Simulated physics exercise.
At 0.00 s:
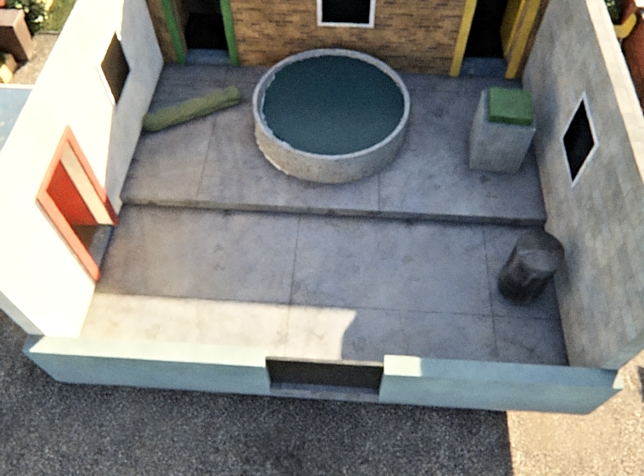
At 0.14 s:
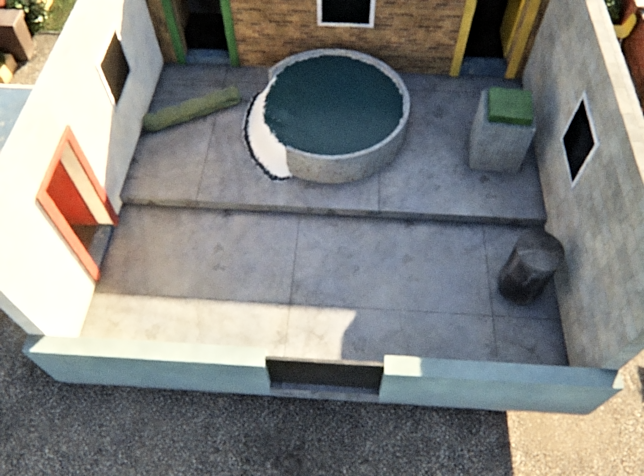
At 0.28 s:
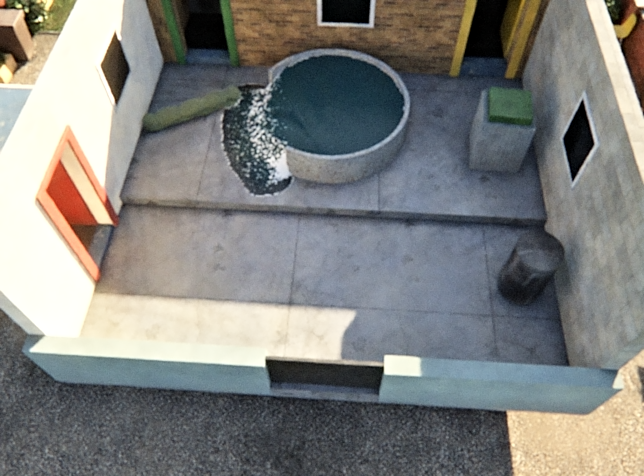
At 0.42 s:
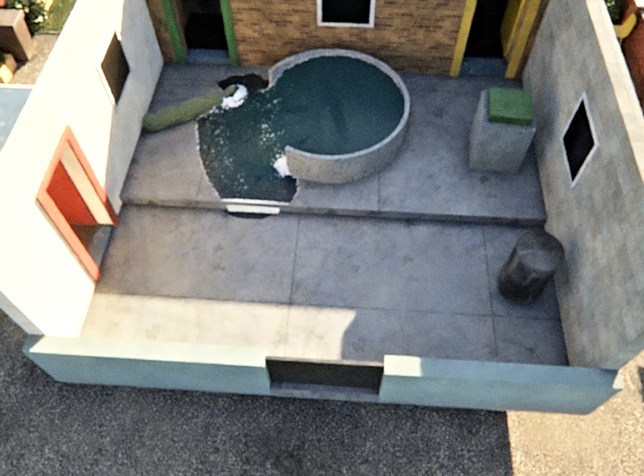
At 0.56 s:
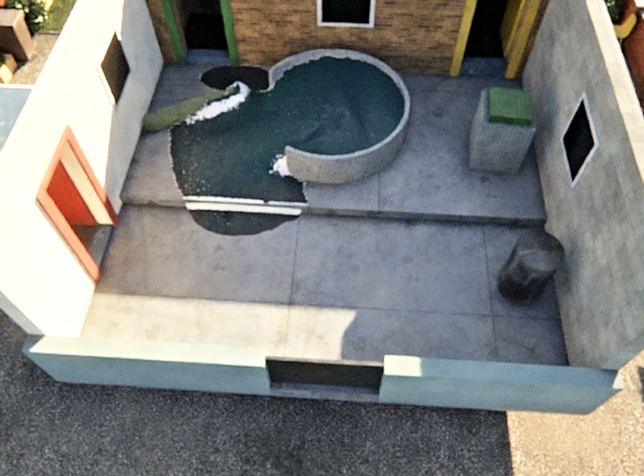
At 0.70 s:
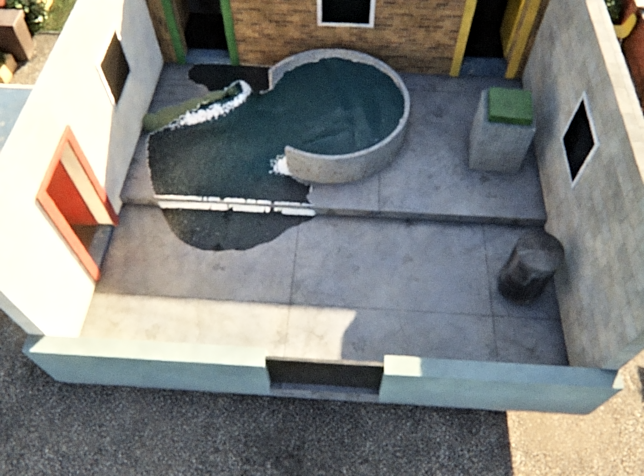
Dark water bursting from the left side of a round pool, spreading around sandbags and over a step onto the lower yard.
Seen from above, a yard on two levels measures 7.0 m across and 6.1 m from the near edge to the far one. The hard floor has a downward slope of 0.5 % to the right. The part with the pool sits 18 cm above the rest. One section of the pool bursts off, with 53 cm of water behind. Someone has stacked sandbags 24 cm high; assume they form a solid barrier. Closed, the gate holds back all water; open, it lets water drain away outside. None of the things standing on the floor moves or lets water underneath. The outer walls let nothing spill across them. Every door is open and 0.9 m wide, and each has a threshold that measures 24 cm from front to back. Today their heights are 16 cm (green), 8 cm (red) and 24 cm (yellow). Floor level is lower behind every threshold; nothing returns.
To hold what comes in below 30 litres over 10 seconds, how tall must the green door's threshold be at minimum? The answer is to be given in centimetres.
About 7 cm.
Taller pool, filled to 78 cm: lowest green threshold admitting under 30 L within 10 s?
Minimum height: Approx. 14.0 cm.
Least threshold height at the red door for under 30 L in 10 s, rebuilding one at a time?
At red, about 13.5 cm.
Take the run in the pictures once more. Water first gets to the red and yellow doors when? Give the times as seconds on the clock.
At red it's 1.1 s, at yellow it's 5.0 s.
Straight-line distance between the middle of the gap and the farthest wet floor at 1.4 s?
I make it some 3.8 m.
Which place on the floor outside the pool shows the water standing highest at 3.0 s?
Around pixel (89, 346).
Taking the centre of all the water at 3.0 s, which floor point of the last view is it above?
Near (231, 171).
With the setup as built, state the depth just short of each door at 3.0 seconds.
Depths, in cm - green: 8, red: 16, yellow: 0.
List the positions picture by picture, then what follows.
Still water, 53 cm deep, in the pool at (331, 103); the green door at (200, 20) is dry, in the first frame.
The gap is at (260, 128), the front 0.3 m out at (275, 178); the back of the pool holds 53 cm, in the second frame.
The gap is at (260, 130), the front 0.7 m out at (255, 191); the back of the pool holds 53 cm, in the third frame.
Water pours out at (260, 131) and has run 1.1 m, to (228, 201); about 7 cm deep outside, 53 cm at the back, in the fourth frame.
The gap is at (260, 131), the front 1.6 m out at (208, 224); the back of the pool holds 53 cm, in the fifth frame.
The front is at (183, 235), 2.0 m from the gap at (260, 131); 6.1 m2 of floor is wet, 53 cm left at the back; water is at the green door at (200, 20), in the sixth frame.
After 1.4 s water covers 30 % of the floor, deepest (35 cm) near (133, 157); 11 cm at the green door, 0 litres in over its 16 cm threshold.
After 3.0 s water covers 35 % of the floor, deepest (43 cm) near (89, 346); 8 cm at the green door, 0 litres in over its 16 cm threshold.
After 10.0 s water covers 80 % of the floor, deepest (16 cm) near (418, 380); 7 cm at the green door, 0 litres in over its 16 cm threshold.
At the green door as built, the water arrived by 0.7 s and peaked near 12 cm at 1.0 s.
With a threshold of 5.5 cm, 52 litres would have come in within the 10 s; with 7.5 cm, 23 litres. So under 30 litres takes about 7 cm.
